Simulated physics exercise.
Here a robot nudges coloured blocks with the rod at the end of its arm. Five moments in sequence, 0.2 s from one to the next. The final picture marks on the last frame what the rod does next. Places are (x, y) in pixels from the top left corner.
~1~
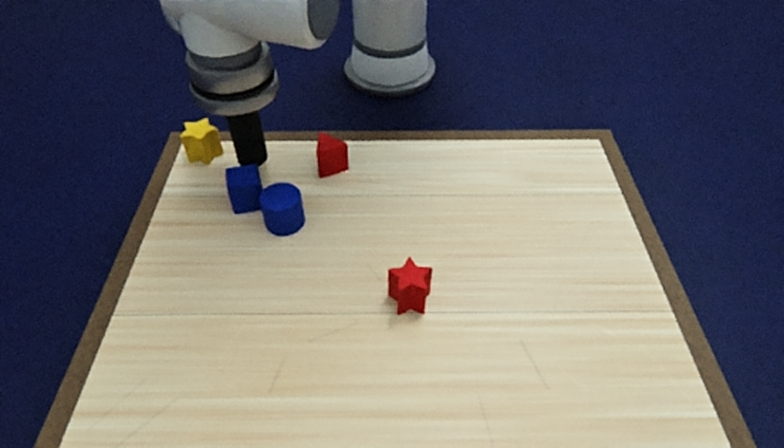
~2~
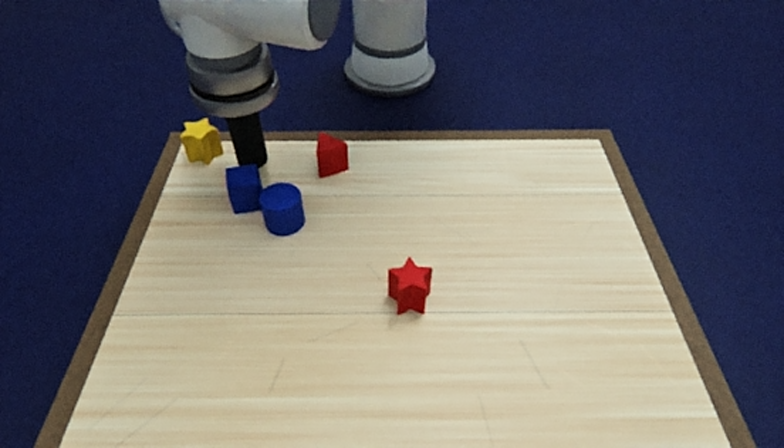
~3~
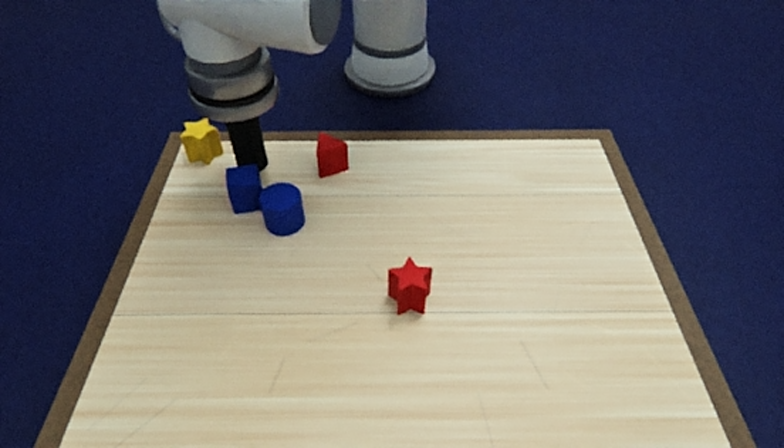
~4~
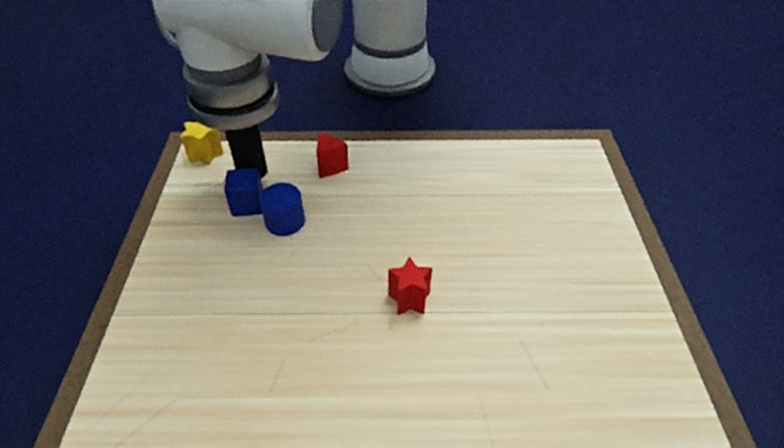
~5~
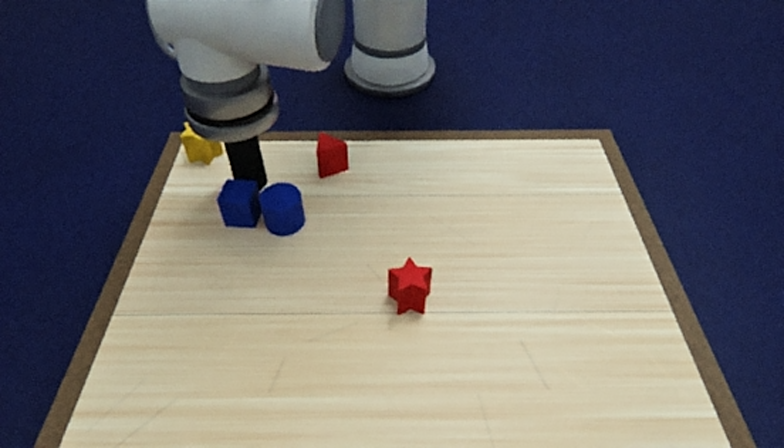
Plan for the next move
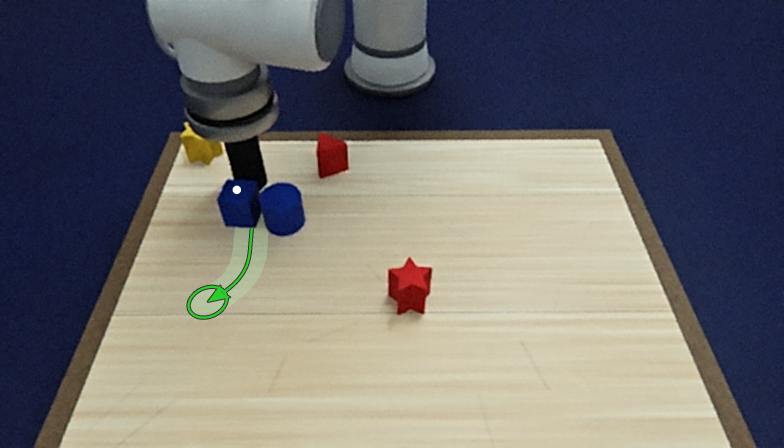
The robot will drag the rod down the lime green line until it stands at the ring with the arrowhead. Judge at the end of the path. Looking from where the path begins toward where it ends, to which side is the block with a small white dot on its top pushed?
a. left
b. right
The answer is b.
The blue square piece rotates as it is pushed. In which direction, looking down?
Looking down, my answer is that the blue square piece rotates clockwise.
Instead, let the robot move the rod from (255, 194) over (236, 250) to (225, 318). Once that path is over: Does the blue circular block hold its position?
Answer: Yes.
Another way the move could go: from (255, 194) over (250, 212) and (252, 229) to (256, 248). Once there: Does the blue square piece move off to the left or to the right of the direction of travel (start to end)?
To the path's right.
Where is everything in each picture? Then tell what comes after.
The first picture shows rod's lower end at (253, 159); blue square piece at (242, 175); blue circular block at (280, 195).
The second picture shows rod at (253, 160); blocks still.
The third picture shows rod at (253, 164); blocks still.
The fourth picture shows rod at (253, 172); blue square piece at (241, 178).
The fifth picture shows rod at (252, 183); blue square piece at (237, 190); blue circular block at (280, 195).
Drawn move, from (255, 194) over (252, 228) and (246, 267) to (208, 302); the dot is on the blue square piece.
What follows on the original path. One third of the way, rod at (249, 218); blue square piece at (222, 226), turned 30° clockwise; blue circular block at (283, 199).
Two thirds of the way, rod at (242, 257); blue square piece at (200, 253), turned 70° clockwise; blue circular block at (283, 199).
At the end, rod at (203, 291); blue square piece at (163, 267), turned 110° clockwise; blue circular block at (283, 199).
